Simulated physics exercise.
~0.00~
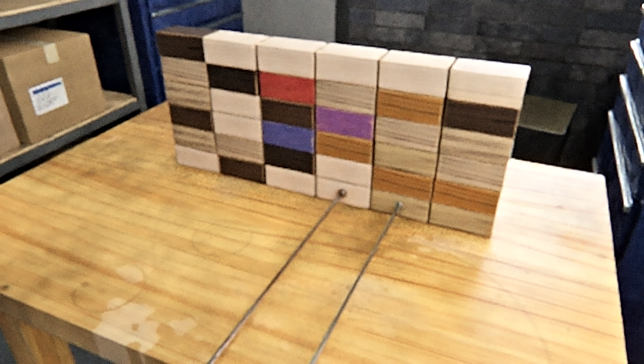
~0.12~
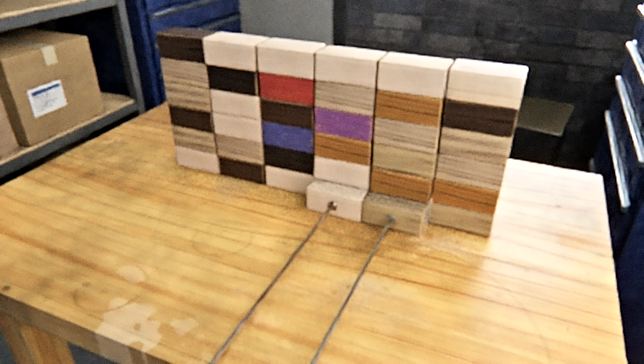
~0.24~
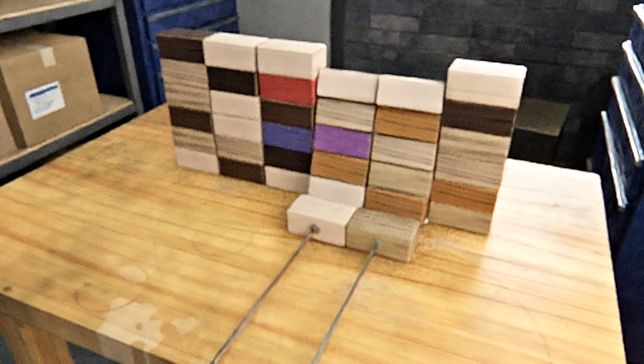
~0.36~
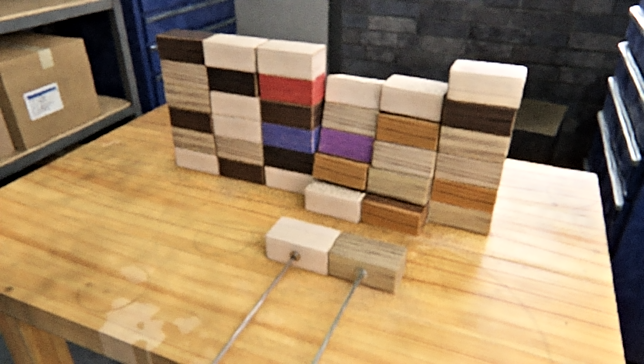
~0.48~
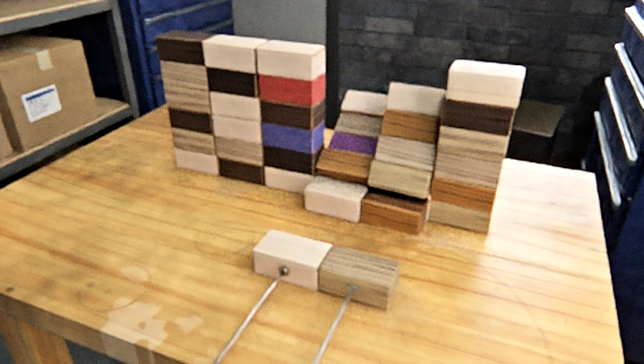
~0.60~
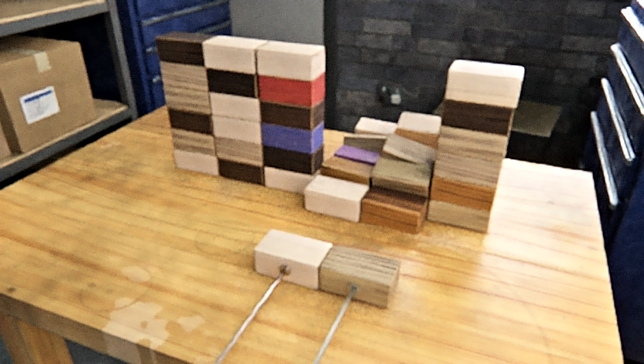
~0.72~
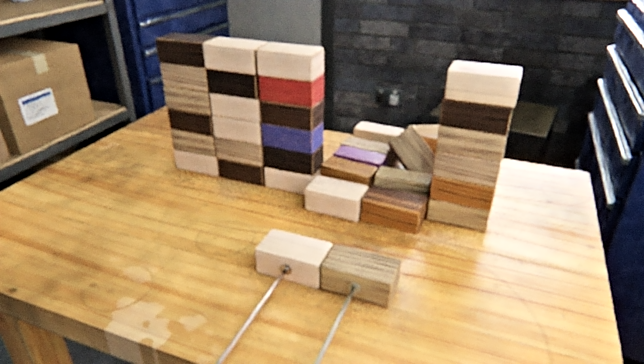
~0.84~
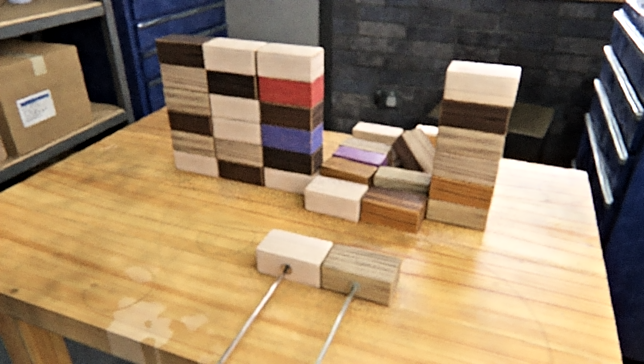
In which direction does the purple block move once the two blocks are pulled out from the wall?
The purple block moves down, ending up low in the heap between the columns that are still standing.
